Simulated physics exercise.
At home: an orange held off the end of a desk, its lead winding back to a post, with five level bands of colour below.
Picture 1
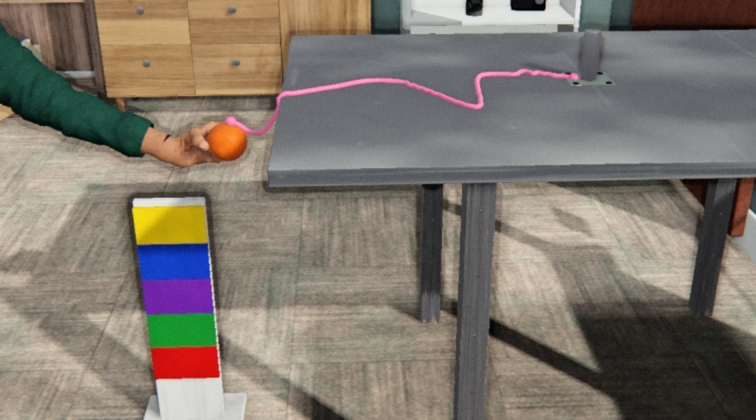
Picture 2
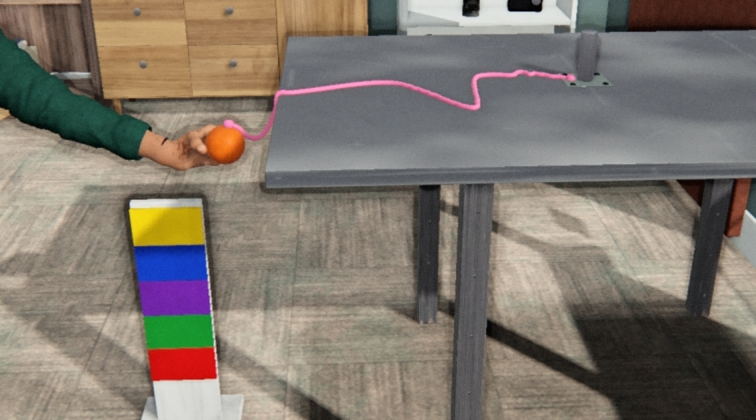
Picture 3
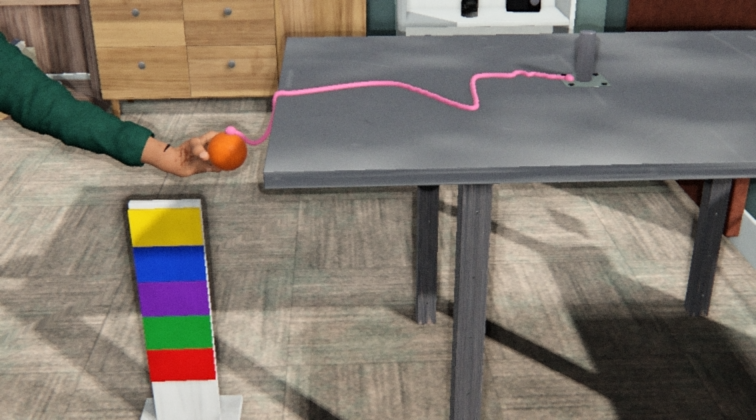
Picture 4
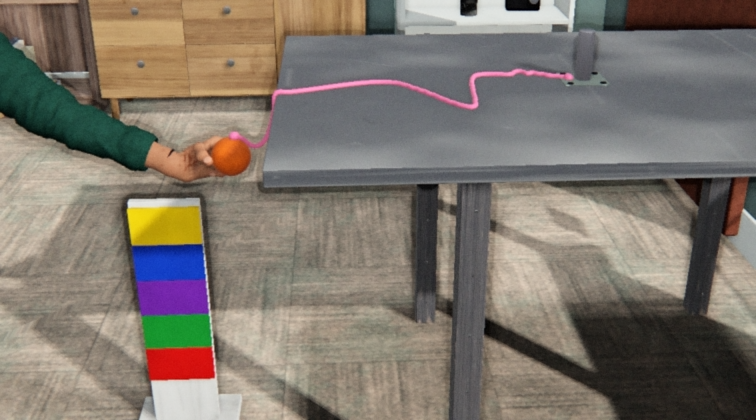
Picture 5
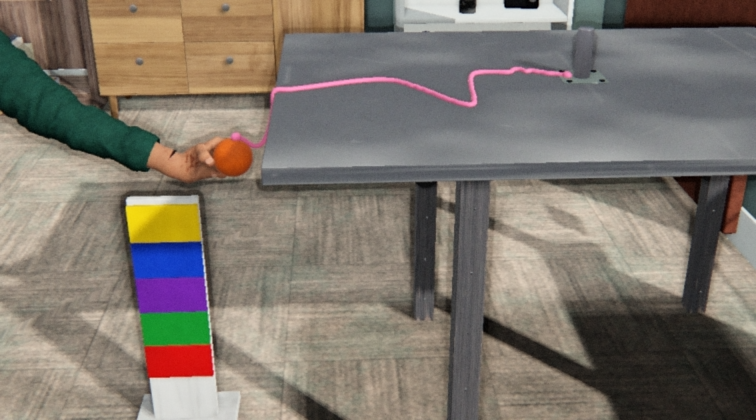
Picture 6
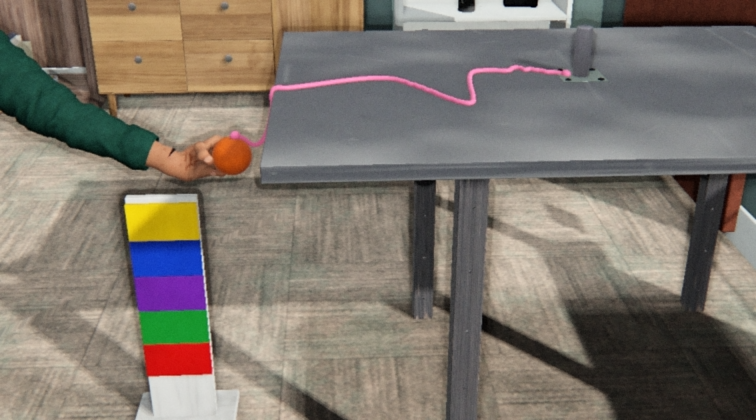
The clip shows a hand in a green sleeve holding an orange ball, attached to a pink cord winding across a grey table, beside a colour-banded stand; the hand lowers the ball slightly, then stays nearly still.
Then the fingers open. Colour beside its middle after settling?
Green.
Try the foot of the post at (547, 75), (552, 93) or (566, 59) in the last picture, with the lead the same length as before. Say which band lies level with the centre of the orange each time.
Result 1: Red. Result 2: Red. Result 3: Green.
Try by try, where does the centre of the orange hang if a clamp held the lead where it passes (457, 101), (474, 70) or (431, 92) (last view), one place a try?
Taking them in turn, I'd expect around (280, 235), (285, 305) and finally (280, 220).
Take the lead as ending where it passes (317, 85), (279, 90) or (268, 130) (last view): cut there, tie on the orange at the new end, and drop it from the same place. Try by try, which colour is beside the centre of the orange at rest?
Try 1: Yellow. Try 2: Blue. Try 3: Purple.
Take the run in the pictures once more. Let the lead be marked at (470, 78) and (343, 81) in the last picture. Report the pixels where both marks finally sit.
They finish close to (438, 83) and close to (276, 169).
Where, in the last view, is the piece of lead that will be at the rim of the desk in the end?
At (410, 84), roughly.
Early on, orange near (304, 318); level with green.
Midway, orange near (271, 321); level with green.
Finally, orange near (288, 323); level with green. Its middle rests at the green band.
